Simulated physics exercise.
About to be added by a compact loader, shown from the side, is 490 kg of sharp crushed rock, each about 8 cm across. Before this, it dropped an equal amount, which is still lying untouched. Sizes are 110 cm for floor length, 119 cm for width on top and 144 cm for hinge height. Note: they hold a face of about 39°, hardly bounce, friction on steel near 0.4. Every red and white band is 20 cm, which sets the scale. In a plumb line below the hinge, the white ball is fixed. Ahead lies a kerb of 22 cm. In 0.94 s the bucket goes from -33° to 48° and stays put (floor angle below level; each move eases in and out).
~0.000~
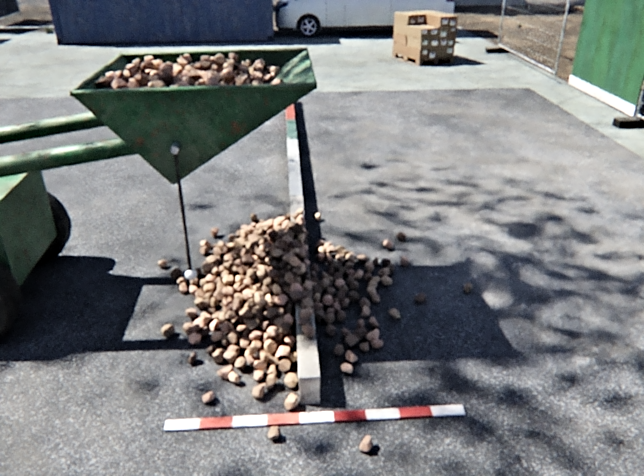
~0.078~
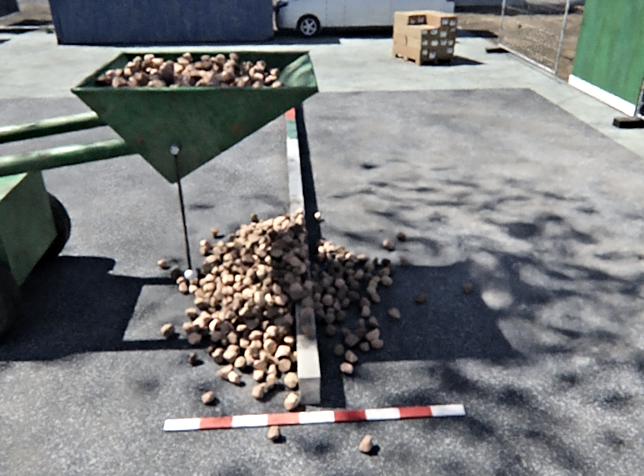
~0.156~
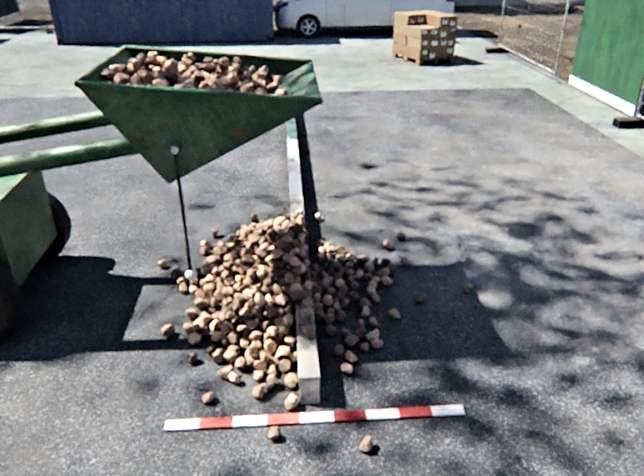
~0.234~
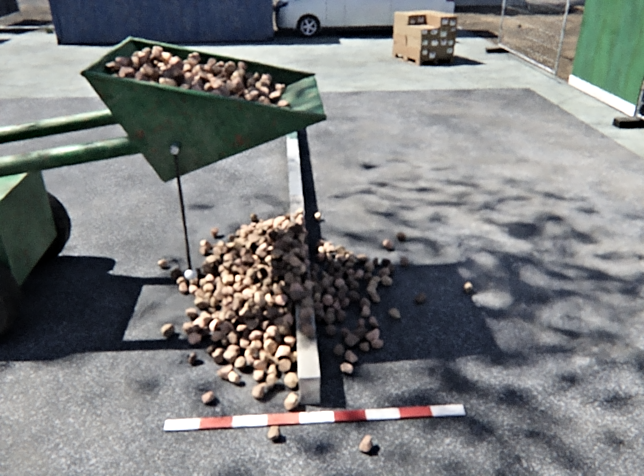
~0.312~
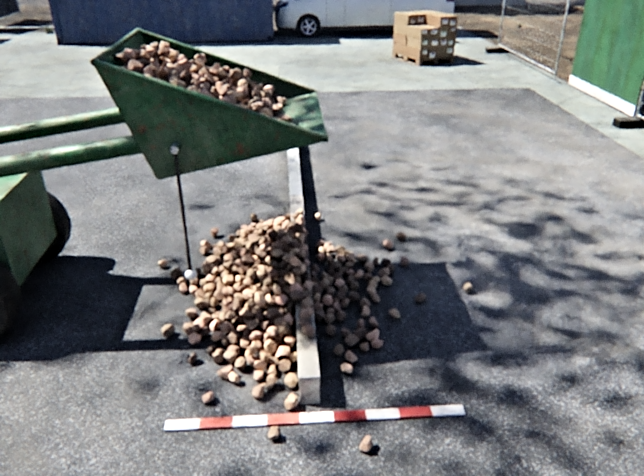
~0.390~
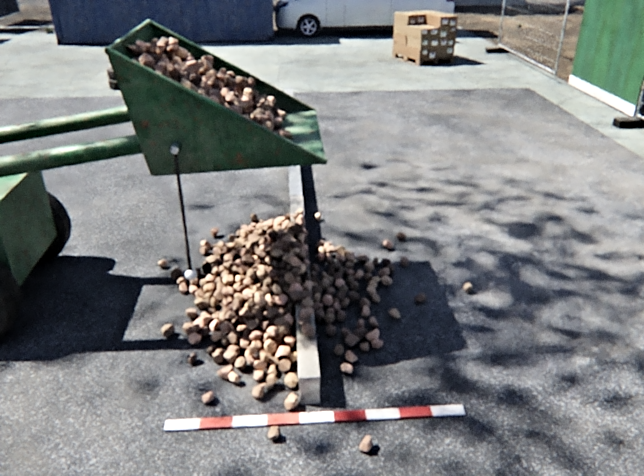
A green loader bucket heaped with brownish stones, seen from the side and slightly above on a sunlit paved yard, hangs at the left over a loose pile of similar stones. The pile lies across a narrow pale kerb behind a red-and-white striped bar, with boxes, a white vehicle and a green panel beyond. The bucket tilts steadily, its rear rising and its right lip lowering, while the stones inside shift toward the lip and the camera stays still.
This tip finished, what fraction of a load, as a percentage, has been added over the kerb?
About 80 per cent of a load.
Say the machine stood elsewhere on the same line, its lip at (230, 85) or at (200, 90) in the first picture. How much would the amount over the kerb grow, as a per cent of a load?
I'd guess close to 5 per cent first and close to 0 per cent second.
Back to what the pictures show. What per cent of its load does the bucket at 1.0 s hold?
Estimate: 70 % remaining inside, roughly.
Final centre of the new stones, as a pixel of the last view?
Around (345, 272).
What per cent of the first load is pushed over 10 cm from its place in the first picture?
5 %.
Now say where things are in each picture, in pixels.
In the first frame, the bucket is at -33°, its lip at (317, 86); the top of the load is at (177, 65). The earlier load is highest near (289, 247), 39 cm above ground level, 87 % on this side of the kerb, 13 % over the kerb.
The second frame shows lip at (319, 90), floor tilted -31°, highest stones at (167, 64); the stones move at 0.2 m/s on average.
In the third frame, the bucket is at -27°, its lip at (322, 101); the top of the load is at (156, 64); the stones move at 0.3 m/s on average.
The fourth frame shows lip at (326, 118), floor tilted -20°, highest stones at (148, 57); the stones move at 0.5 m/s on average.
In the fifth frame, the bucket is at -12°, its lip at (328, 139); the top of the load is at (148, 53); the stones move at 0.6 m/s on average.
In the sixth frame, the bucket is at -3°, its lip at (326, 162); the top of the load is at (156, 47); the stones move at 0.7 m/s on average.
After 0.7 s the floor is at 35°; in per cent of one load, 100 in the bucket, 87 on this side of the kerb, 13 over the kerb; the foremost stones are at (405, 265).
After 1.0 s the floor is at 48°; in per cent of one load, 70 in the bucket, 115 on this side of the kerb, 15 over the kerb; the foremost stones are at (405, 265).
After 1.4 s the floor is at 48°; in per cent of one load, 14 in the bucket, 123 on this side of the kerb, 63 over the kerb; the foremost stones are at (416, 270).
After 4.2 s the floor is at 48°; in per cent of one load, 0 in the bucket, 107 on this side of the kerb, 93 over the kerb; the foremost stones are at (493, 274). Net gain over the kerb, 80.
